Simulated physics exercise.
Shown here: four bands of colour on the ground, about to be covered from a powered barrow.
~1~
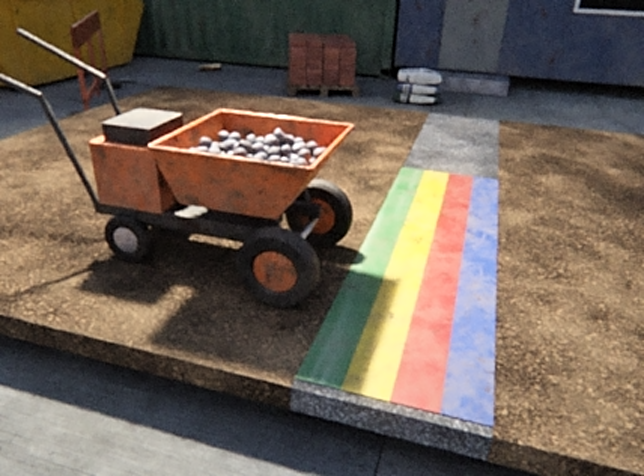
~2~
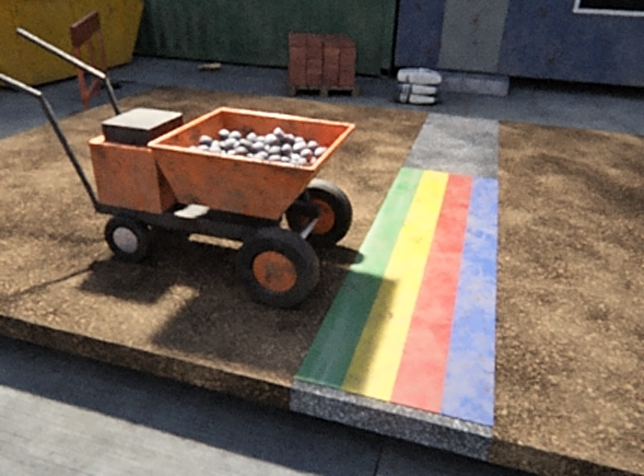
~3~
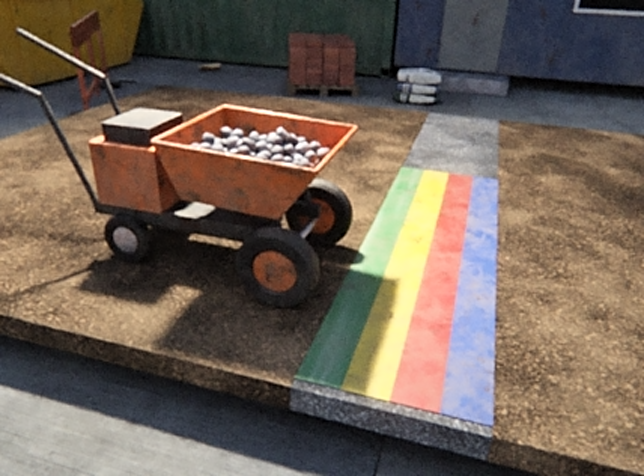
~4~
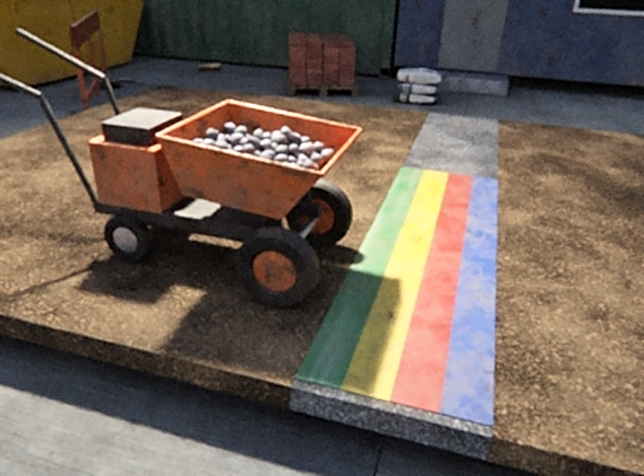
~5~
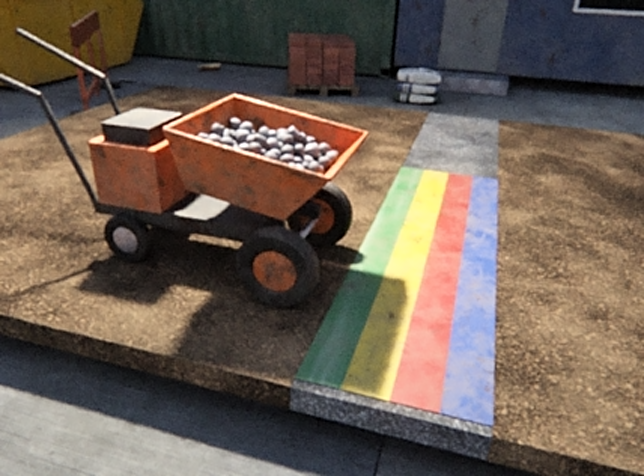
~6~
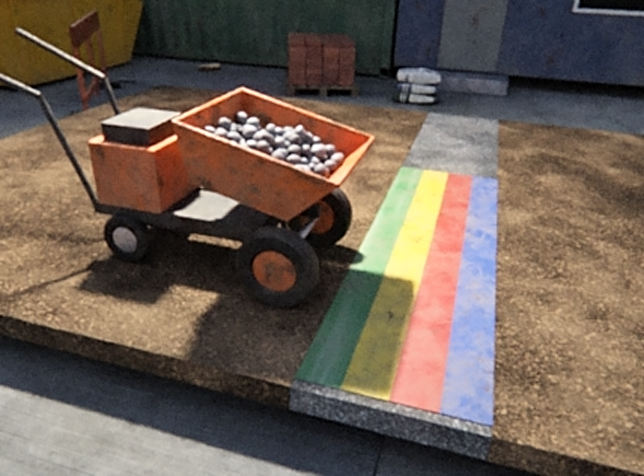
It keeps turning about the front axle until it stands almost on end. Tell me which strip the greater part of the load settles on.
The greater part settles on the red strip.
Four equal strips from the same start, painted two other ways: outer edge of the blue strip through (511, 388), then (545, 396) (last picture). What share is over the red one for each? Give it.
In order, 30 % and 30 %.
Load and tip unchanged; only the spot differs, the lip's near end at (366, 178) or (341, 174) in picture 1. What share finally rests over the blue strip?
In order: 40 % and 30 %.
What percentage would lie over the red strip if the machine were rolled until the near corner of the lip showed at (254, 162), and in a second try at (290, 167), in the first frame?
The first gives close to 20 per cent and the second 30 per cent.
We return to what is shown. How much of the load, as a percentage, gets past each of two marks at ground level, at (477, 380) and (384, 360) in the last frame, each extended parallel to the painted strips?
20 % and 80 %.
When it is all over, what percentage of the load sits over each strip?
I'd say the green strip has near 0, the yellow strip near 20, the red strip near 35 and the blue strip near 20 per cent.
Just after the last frame, skip tipped steeply; every one in the skip.
A moment on, skip tipped right over; the larger part in the skip; just a few over the yellow strip; about a tenth over the red strip; just a few over the blue strip.
Further on, skip tipped right over; roughly a quarter in the skip; about a tenth over the yellow strip; roughly a third over the red strip; roughly a quarter over the blue strip; about a tenth off the paint.
When it is over, skip tipped right over; about a tenth in the skip; not one over the green strip; roughly a quarter over the yellow strip; roughly a third over the red strip; roughly a quarter over the blue strip; about a tenth off the paint.
